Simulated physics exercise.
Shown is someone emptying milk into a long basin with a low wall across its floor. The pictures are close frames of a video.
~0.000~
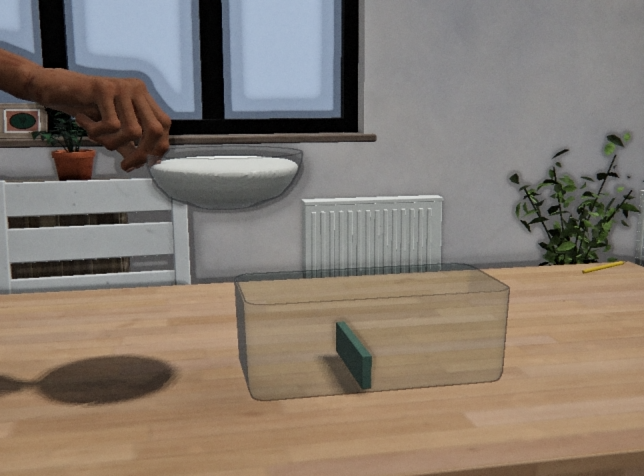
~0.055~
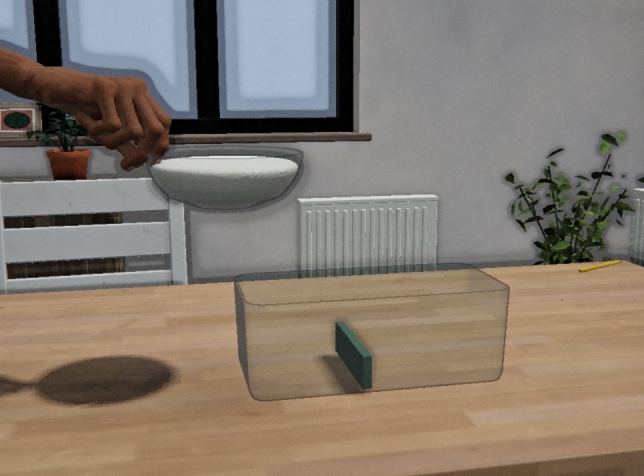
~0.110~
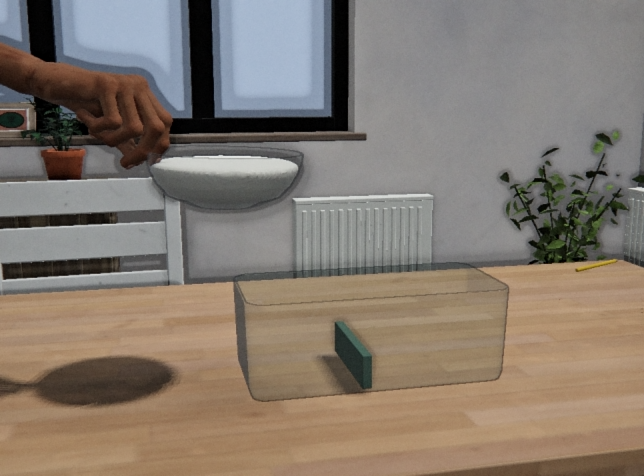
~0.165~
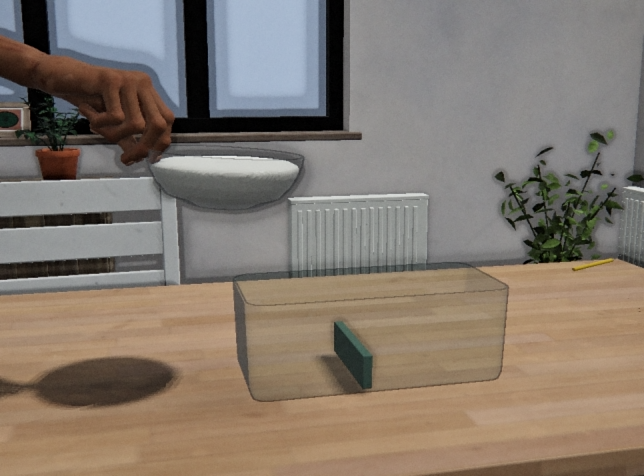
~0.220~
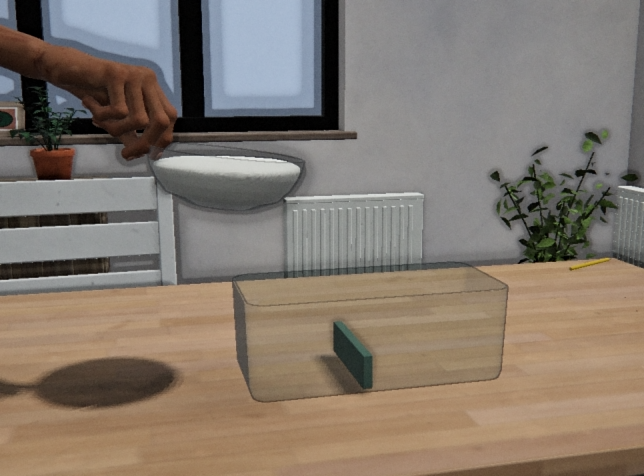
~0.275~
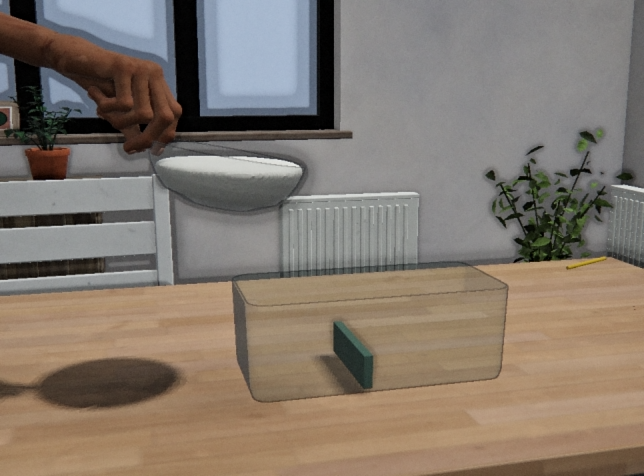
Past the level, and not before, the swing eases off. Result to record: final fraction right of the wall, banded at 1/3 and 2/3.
My call is that the right side sits mid-range, from a third up to two thirds.
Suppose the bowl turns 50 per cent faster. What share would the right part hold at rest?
Close to 40 in a hundred.
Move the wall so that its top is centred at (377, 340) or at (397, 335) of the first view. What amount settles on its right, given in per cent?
In order, some 15 and 10 in a hundred.
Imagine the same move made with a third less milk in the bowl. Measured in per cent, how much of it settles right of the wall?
Roughly 25 in a hundred.
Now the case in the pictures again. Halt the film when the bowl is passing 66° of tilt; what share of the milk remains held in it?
It still holds close to 25 per cent at that lean.
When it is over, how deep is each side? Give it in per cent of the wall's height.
Once it is still, the left part shows 50 per cent and the right part 40.
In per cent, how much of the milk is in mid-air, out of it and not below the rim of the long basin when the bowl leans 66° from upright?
Estimate: 35 per cent, roughly.
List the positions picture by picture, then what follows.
Tilt 0°; pouring edge (301, 152); surface from (150, 165) to (296, 162); the long basin's rim runs from (240, 291) to (489, 277); the wall's top is at (353, 339), in the first frame.
Tilt 0°; pouring edge (301, 153); surface from (150, 165) to (296, 162), in the second frame.
Tilt 2°; pouring edge (301, 155); surface from (149, 164) to (297, 163), in the third frame.
Tilt 4°; pouring edge (302, 158); surface from (150, 163) to (297, 164), in the fourth frame.
Tilt 7°; pouring edge (302, 162); surface from (151, 163) to (298, 165), in the fifth frame.
Tilt 11°; pouring edge (303, 167); surface from (154, 163) to (300, 165), in the sixth frame.
A moment on, the bowl is tipped part way and 24 per cent is still to pour, 12 is left of the wall and 30 right of it.
Next, the bowl is tipped right over and 0 per cent is still to pour, 50 is left of the wall and 49 right of it.
Then the bowl is tipped right over and 0 per cent is still to pour, 49 is left of the wall and 50 right of it.
Later the bowl is tipped right over and 0 per cent is still to pour, 49 is left of the wall and 50 right of it.
At rest 49 per cent lies left of the wall, 50 right of it and 1 outside.
